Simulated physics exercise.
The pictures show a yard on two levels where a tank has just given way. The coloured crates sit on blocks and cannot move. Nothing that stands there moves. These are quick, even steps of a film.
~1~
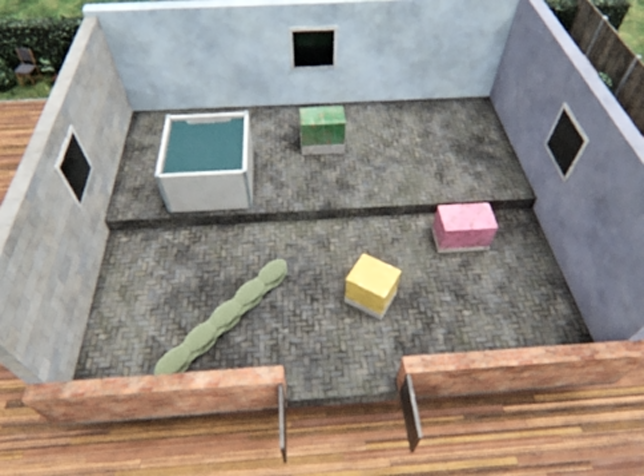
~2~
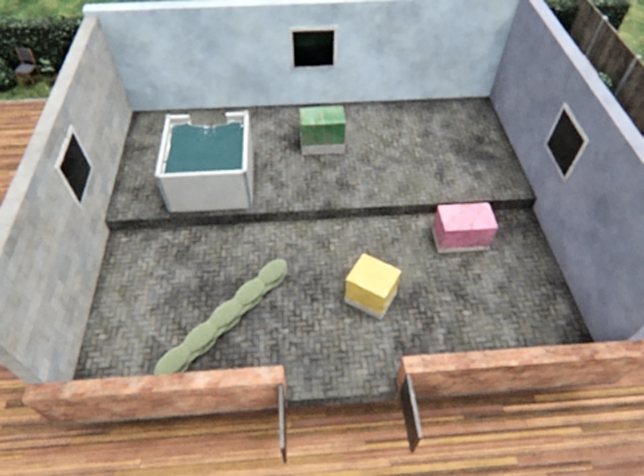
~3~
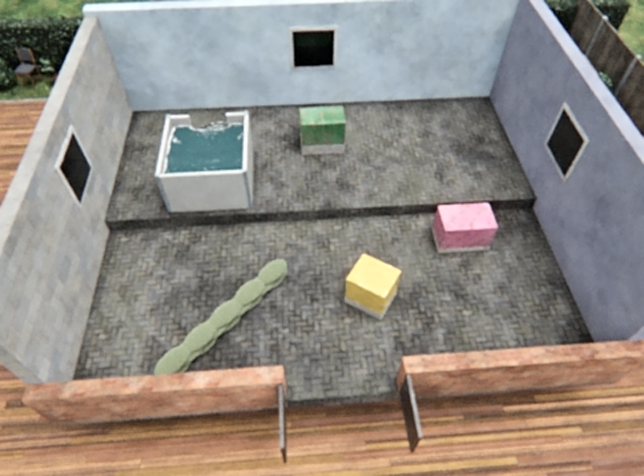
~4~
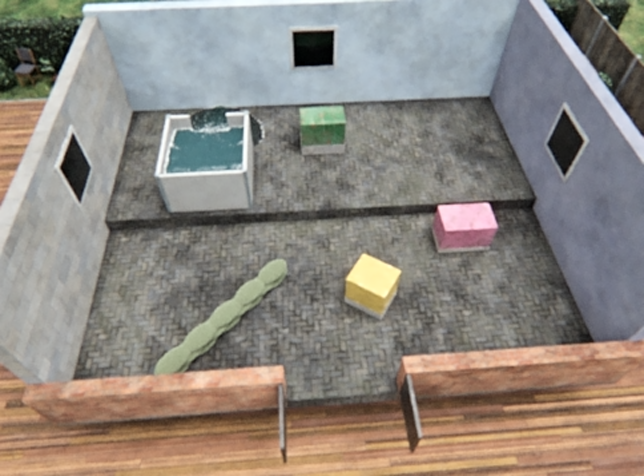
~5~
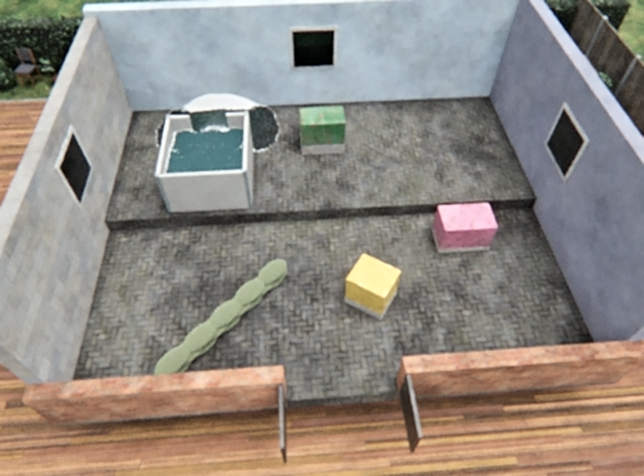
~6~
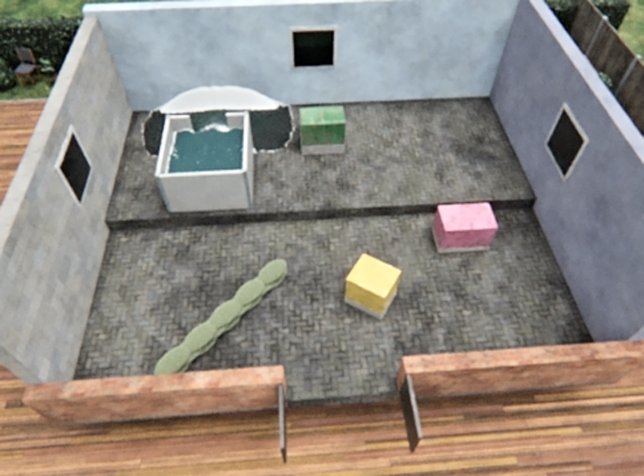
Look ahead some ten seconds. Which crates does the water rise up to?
In the end: The pink crate keeps dry; the green crate keeps dry; the yellow crate keeps dry.
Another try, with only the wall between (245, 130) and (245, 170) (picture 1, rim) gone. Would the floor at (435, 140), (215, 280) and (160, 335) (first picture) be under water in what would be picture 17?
In that order: Covered, free of water, free of water.
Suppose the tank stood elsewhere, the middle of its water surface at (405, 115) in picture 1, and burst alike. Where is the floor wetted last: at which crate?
Last comes the yellow one.
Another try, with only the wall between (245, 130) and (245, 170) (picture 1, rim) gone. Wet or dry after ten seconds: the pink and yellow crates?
Then: Pink is topped, yellow takes water.
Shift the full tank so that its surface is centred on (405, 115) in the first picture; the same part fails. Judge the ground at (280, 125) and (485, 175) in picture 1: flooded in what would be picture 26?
As listed: Covered, awash.
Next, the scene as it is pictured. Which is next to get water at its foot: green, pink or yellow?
The crate marked green.
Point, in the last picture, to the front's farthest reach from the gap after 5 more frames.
At about (378, 102).
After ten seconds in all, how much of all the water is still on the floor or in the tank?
About 100 per cent.
A moment on, water covers 10 % of the floor; the pink crate not reached, the green crate water round its plinth, the yellow crate not reached.
Next, water covers 25 % of the floor; the pink crate not reached, the green crate water round its plinth, the yellow crate not reached.
Then, water covers 45 % of the floor; the pink crate not reached, the green crate water round its plinth, the yellow crate not reached.
Later, water covers 55 % of the floor; the pink crate water round its plinth, the green crate water round its plinth, the yellow crate not reached.
In the end, water covers 75 % of the floor; the pink crate stayed above the water, the green crate stayed above the water, the yellow crate stayed above the water.
